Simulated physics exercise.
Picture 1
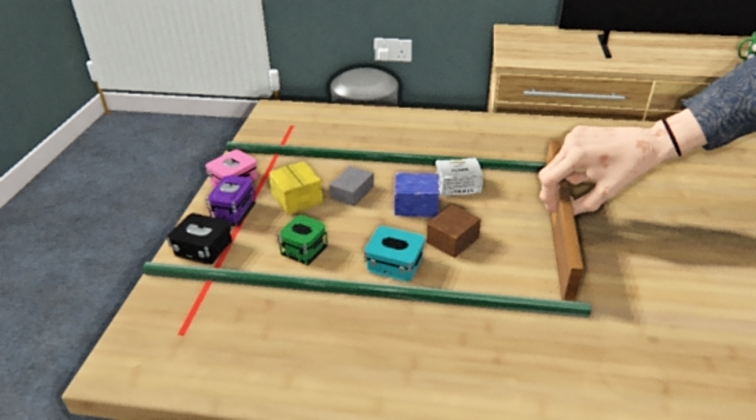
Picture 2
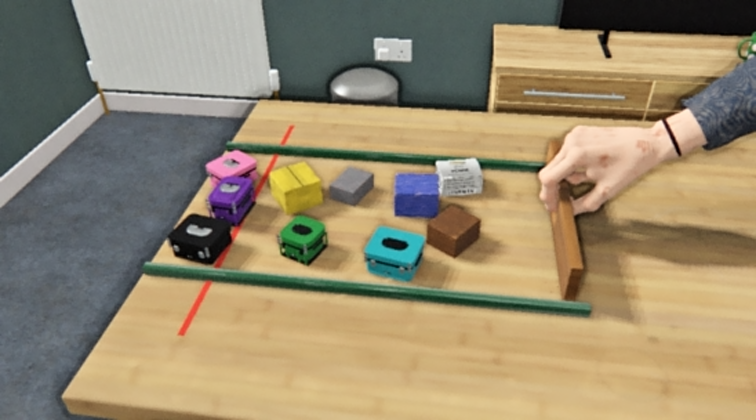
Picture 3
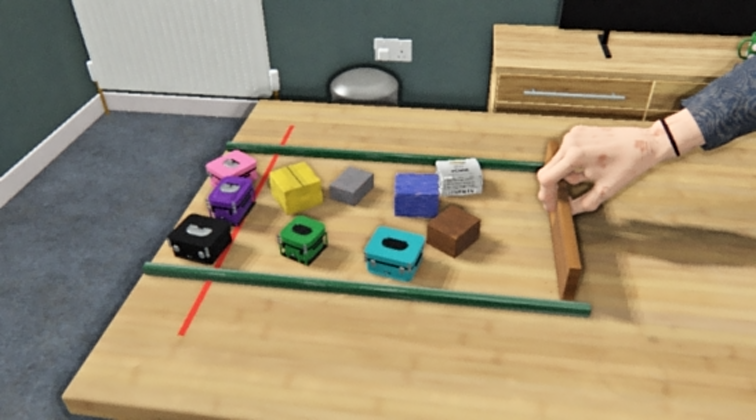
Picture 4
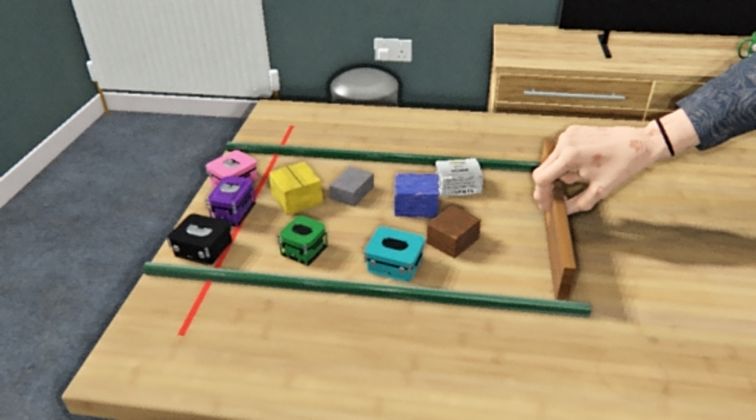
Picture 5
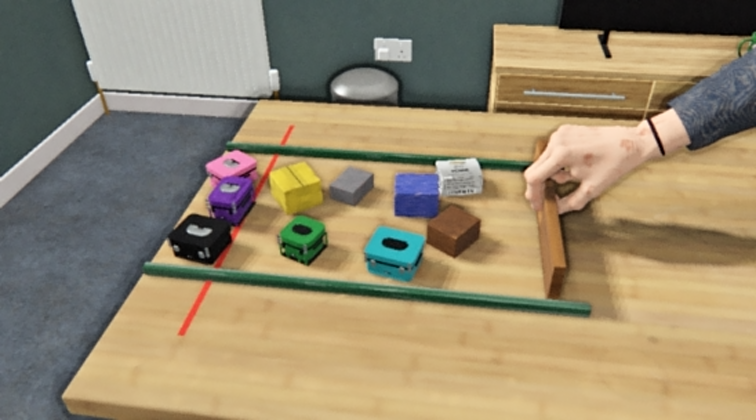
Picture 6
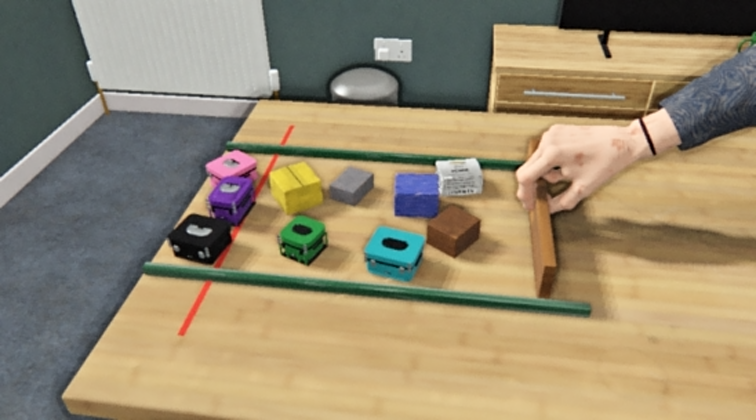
At first, a hand holds a wooden board upright at the right of a table, between two green rods, with colourful cases and blocks spread to its left and a red tape line beneath. The hand then slides the board slightly left, while the cases and blocks stay still.
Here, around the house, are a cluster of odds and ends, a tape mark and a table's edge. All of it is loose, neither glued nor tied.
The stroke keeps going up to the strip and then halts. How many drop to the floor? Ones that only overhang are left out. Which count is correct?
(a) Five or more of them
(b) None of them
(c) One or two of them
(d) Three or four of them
Option d: Three or four of them.
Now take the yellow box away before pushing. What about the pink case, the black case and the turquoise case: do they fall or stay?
Pink case: Over the edge; black case: Over the edge; turquoise case: Still there.
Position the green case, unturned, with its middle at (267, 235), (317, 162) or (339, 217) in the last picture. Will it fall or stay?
One after another, it keeps its place; keeps its place; keeps its place.
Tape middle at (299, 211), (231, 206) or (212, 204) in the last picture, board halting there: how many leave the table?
Respectively 0, 6 and 6.
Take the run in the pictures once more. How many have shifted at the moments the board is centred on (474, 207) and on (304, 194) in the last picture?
I make it 2 at the first spot and 10 at the other.
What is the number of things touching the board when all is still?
My count gives 4.
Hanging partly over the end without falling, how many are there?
My count gives 2.
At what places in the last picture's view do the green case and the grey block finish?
Green case at about (167, 230), grey block at about (208, 175).
A little later, none off yet; pink case at rest near (233, 173); black case at rest near (202, 240); purple case at rest near (232, 200).
When it is over, the number that fall off is three or four; down, yellow box, purple case, black case and pink case.
